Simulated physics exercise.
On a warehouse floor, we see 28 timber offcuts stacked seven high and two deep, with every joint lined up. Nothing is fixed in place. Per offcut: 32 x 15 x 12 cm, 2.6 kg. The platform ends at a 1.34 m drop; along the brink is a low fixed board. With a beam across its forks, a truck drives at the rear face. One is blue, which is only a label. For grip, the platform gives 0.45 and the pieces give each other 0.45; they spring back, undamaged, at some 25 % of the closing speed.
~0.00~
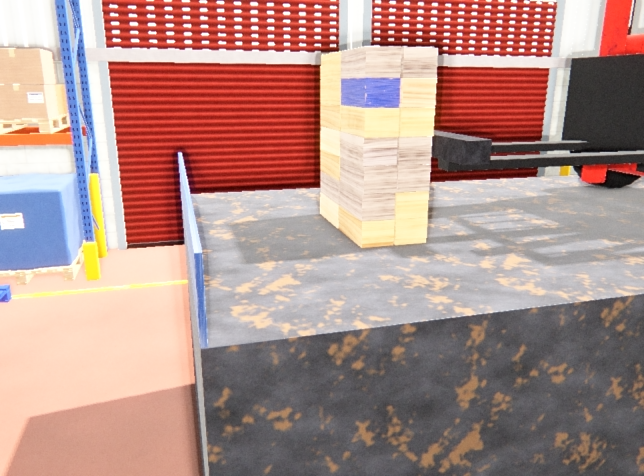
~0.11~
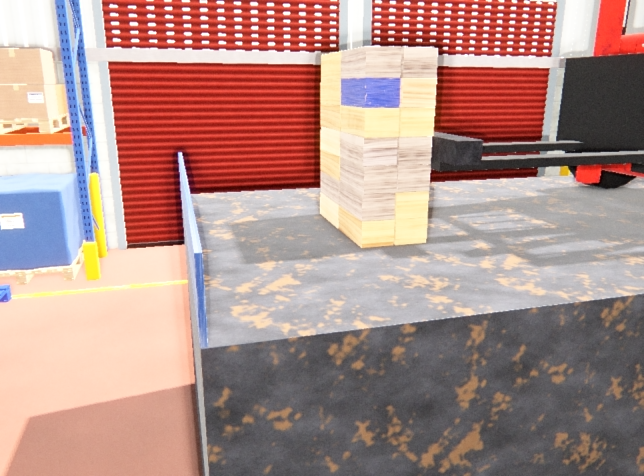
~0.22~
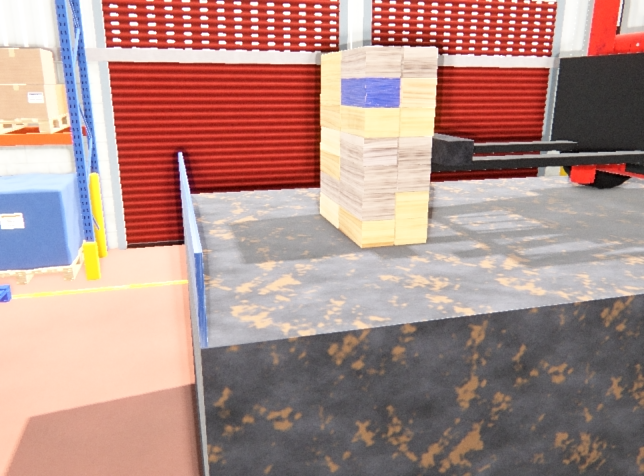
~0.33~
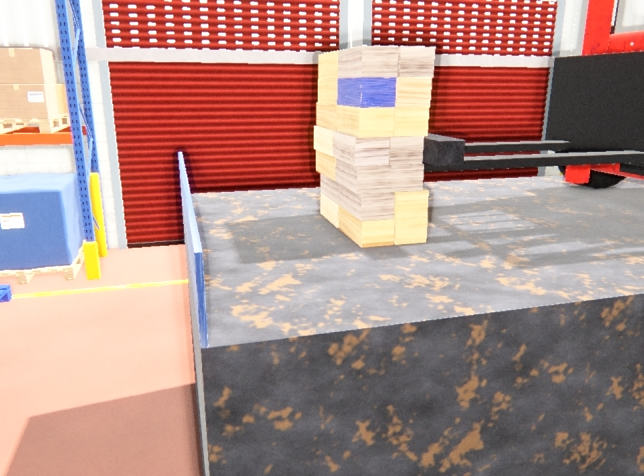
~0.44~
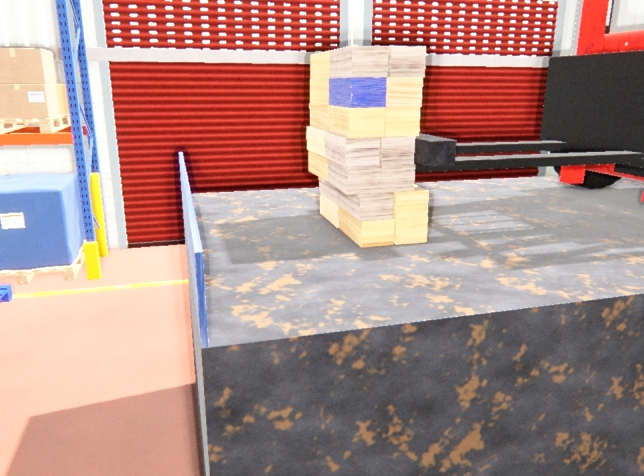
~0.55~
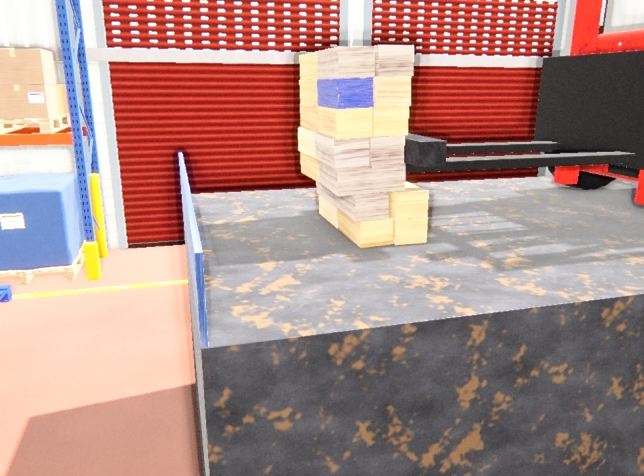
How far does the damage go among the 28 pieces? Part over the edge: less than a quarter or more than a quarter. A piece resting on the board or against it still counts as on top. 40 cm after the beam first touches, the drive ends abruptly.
Result: Part over the edge below one in four.
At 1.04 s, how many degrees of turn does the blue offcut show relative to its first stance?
Near 5 degrees from how it began.
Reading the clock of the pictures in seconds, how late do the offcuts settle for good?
Around 2.5 seconds.
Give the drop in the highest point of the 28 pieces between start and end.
About 8 cm.
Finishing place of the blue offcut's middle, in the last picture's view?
Somewhere around pixel (214, 206).
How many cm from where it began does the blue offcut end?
I'd say the blue one ends up around 80 cm away.
After 0.78 s, none of the 28 offcuts over the edge, 24 disturbed; blue offcut leaning 18°.
After 1.04 s, none of the 28 offcuts over the edge, 24 disturbed; blue offcut leaning 6°, 24 cm lower.
After 1.84 s, 3 of the 28 offcuts over the edge; blue offcut on its side.
At rest (2.8 s), 3 of the 28 offcuts over the edge; blue offcut on its side. That is 11 per cent. As the last picture would show them, middles, blue offcut near (214, 206).
